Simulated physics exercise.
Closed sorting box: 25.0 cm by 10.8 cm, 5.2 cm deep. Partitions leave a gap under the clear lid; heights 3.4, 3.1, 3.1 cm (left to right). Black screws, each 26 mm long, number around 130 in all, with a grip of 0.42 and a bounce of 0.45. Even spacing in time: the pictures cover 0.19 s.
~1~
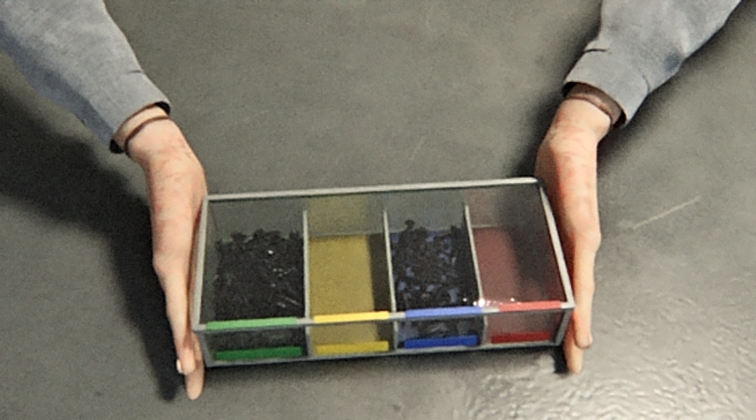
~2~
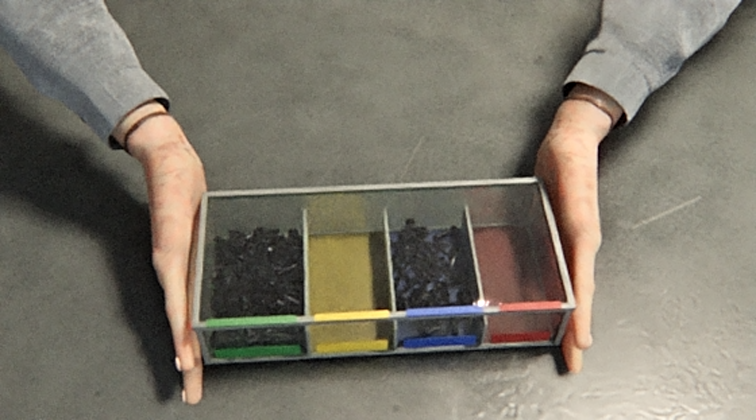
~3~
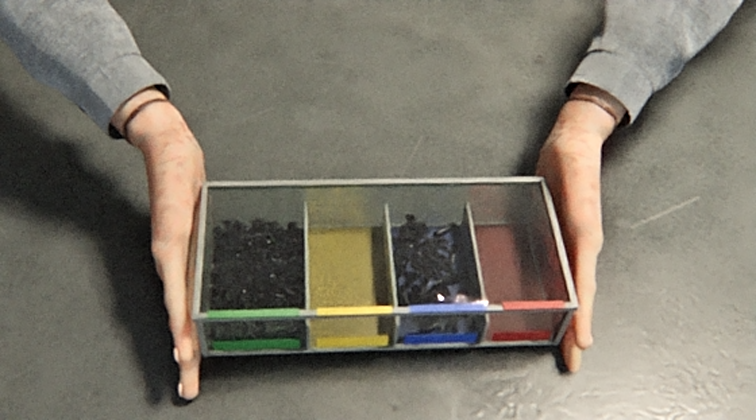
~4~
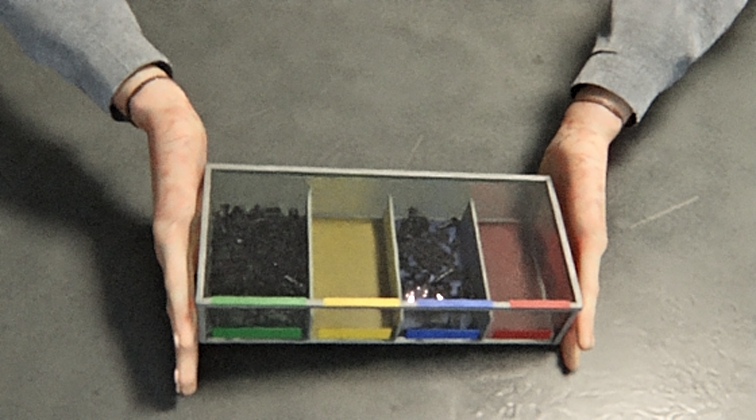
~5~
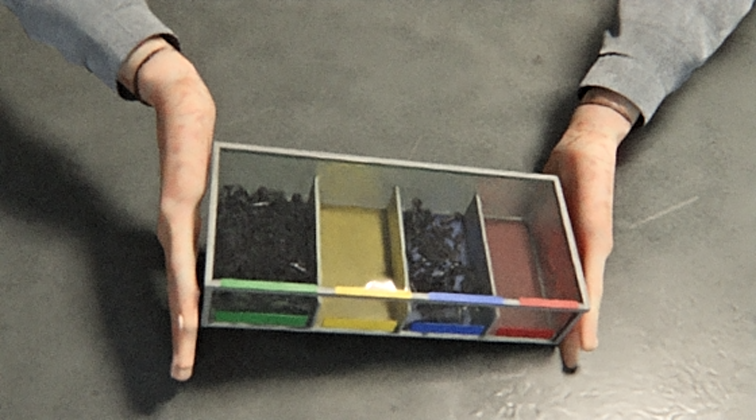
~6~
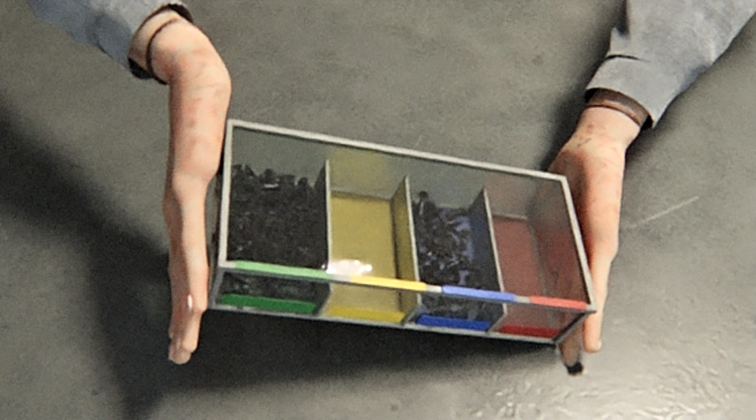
Two hands in grey-blue sleeves hold a clear-lidded box by its ends above a dark grey surface, seen from above by a still camera. Its four compartments are edged green, yellow, blue and red from left to right, with black screws in the green and blue ones. The hands keep the box nearly level at first, then the left one raises its end, slanting the box down to the right.
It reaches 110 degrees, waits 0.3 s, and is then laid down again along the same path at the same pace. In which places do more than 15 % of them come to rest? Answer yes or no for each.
Red compartment: Yes, blue compartment: No, green compartment: Yes, yellow compartment: No.
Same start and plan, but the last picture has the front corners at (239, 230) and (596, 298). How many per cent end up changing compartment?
Around 55 per cent, it would seem.
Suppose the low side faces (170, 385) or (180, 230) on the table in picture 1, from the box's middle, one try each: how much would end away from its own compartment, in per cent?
Near 30 and 25 percent, in that order.
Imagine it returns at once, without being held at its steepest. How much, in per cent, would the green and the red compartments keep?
Then green keeps 60% and red keeps 35%.
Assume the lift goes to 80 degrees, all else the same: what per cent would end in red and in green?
With that change, red ends at 15 percent while green ends at 55 percent.
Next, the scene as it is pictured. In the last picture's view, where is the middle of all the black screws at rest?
Est. centre at rest: (294, 296) px.
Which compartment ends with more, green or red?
Green.
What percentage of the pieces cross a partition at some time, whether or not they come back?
40 per cent or so.
Then, 0.87 s after the last picture, tilt 110 degrees; red 30 %, blue 5 %, green 65 %.
Then, 1.44 s after the last picture, tilt 59 degrees; red 35 %, green 60 %, yellow 5 %.
Then, 2.07 s after the last picture, tilt 0 degrees; red 35 %, green 60 %, yellow 5 %.
In the end, red 35 %, blue 0 %, green 60 %, yellow 5 %.
